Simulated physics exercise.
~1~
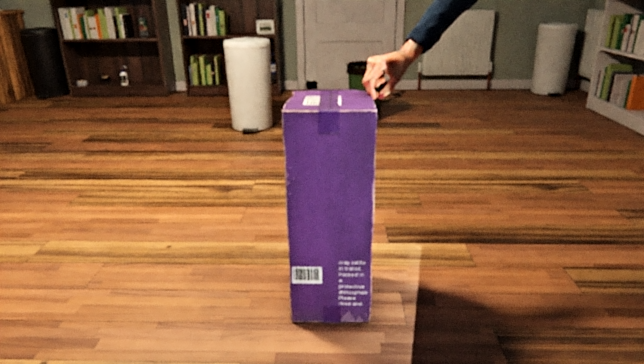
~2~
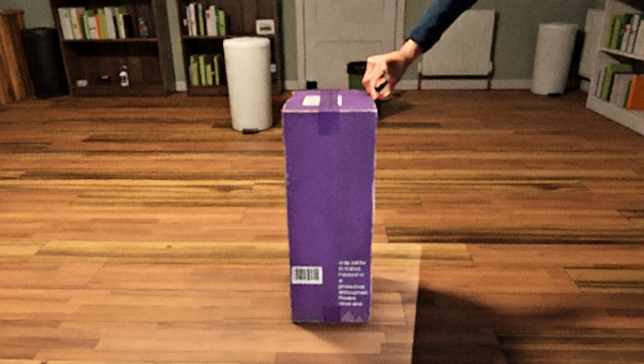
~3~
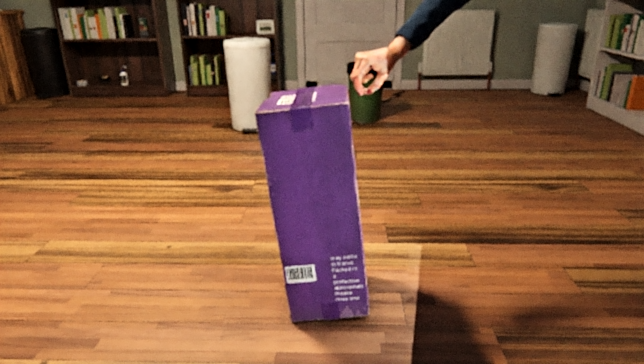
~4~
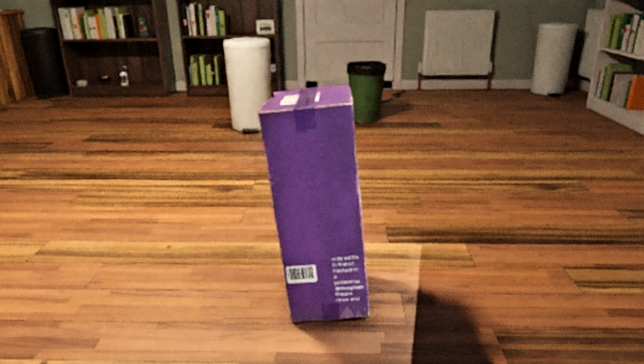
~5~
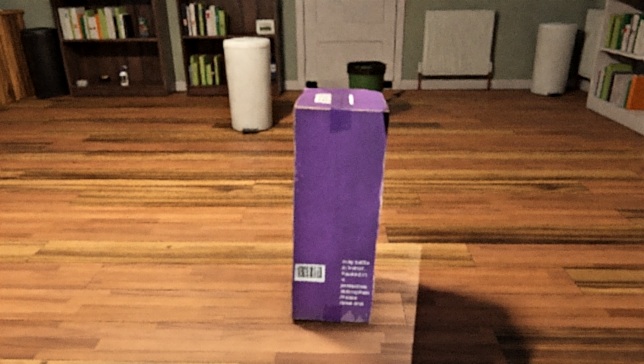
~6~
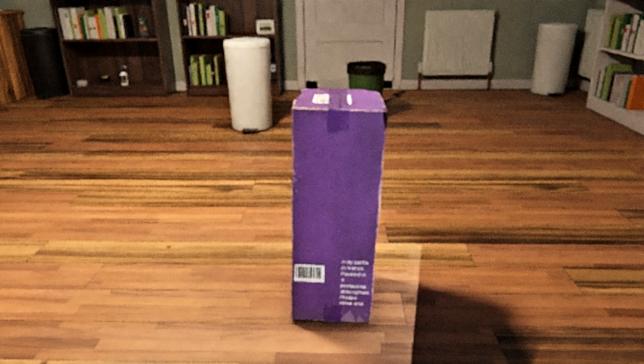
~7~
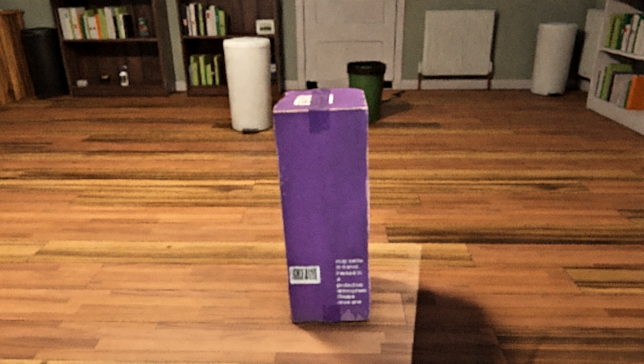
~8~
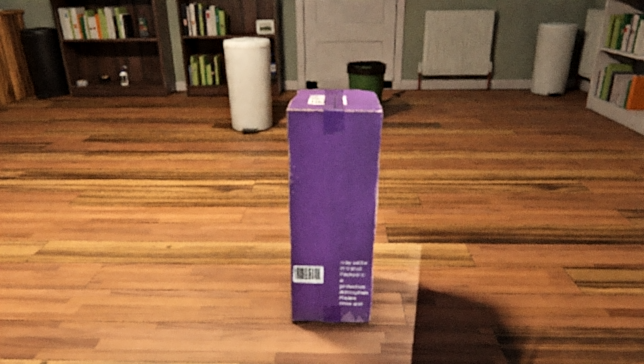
In a wood-floored room with bookshelves, a hand tips a tall purple box left, and it rocks side to side, staying upright.
